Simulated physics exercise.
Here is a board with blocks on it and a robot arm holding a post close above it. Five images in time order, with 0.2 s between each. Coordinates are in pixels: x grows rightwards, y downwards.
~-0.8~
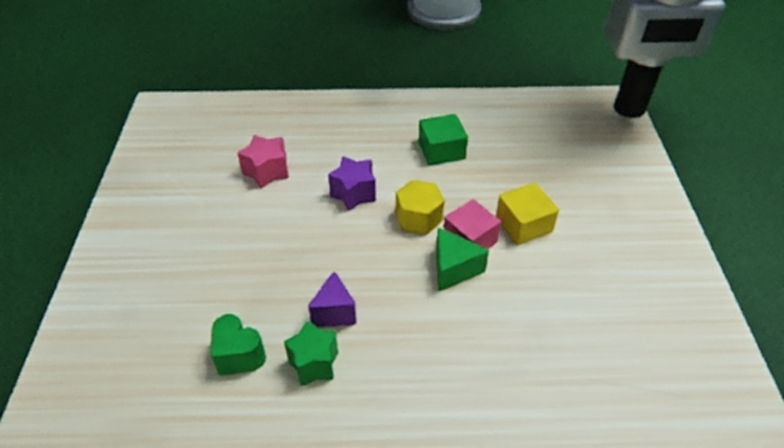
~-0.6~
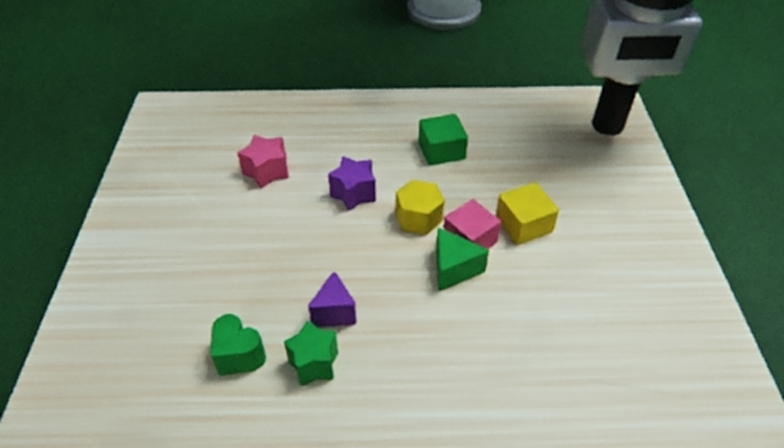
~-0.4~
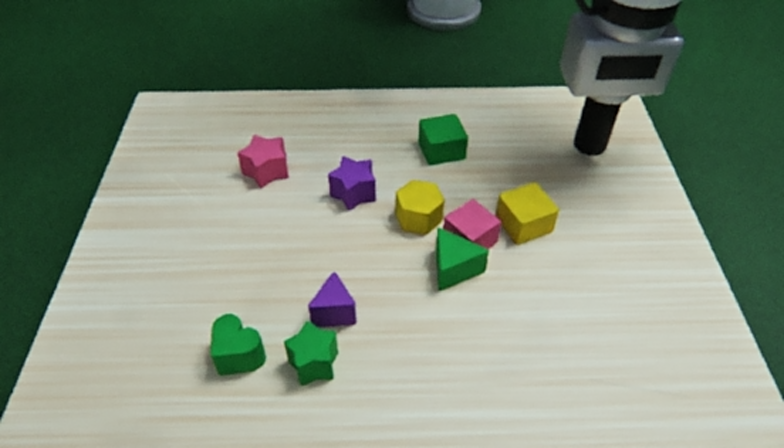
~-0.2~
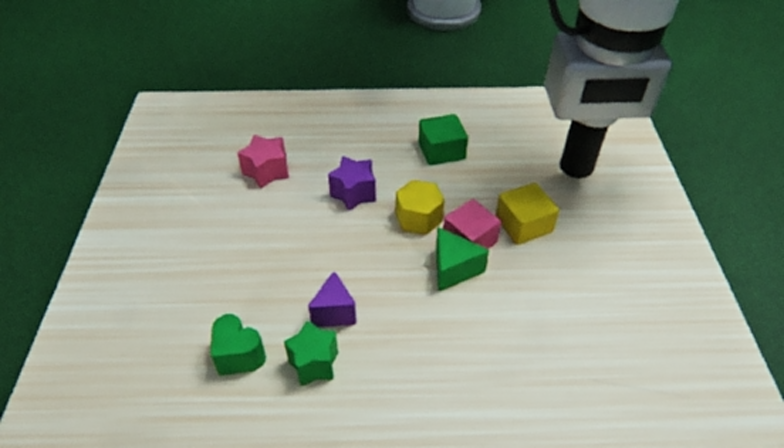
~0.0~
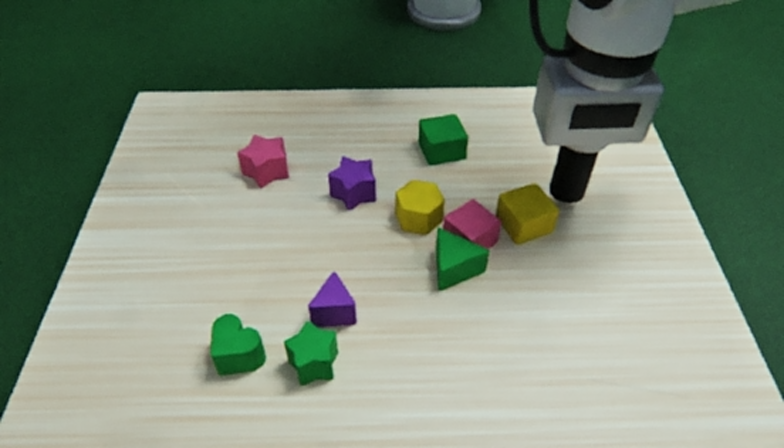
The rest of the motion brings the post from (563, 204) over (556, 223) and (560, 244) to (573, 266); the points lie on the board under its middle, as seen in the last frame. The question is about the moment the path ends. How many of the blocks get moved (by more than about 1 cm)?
It shifts a single block.
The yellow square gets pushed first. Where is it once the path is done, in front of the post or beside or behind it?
It is gone from the front.
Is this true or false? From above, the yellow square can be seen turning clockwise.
The claim holds.
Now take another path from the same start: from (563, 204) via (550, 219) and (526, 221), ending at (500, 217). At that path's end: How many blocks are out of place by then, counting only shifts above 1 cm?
Count: Three or more.
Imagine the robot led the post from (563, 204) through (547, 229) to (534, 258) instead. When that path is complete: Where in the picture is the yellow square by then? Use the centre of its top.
Roughly at (495, 236).
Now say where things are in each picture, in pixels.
Tip of the post (629, 109), middles of tops, pink square (473, 219), yellow square (529, 202), in the first frame.
Post (608, 126), nothing pushed, in the second frame.
Post (590, 145), nothing pushed, in the third frame.
Post (576, 167), nothing pushed, in the fourth frame.
Post (567, 191), pink square (473, 219), yellow square (529, 202), in the fifth frame.
The first path, step by step. Halfway along, post (561, 221); yellow square (521, 209), turned 25° clockwise.
At the end, post (577, 253); pink square unmoved; yellow square (521, 210), turned 25° clockwise.
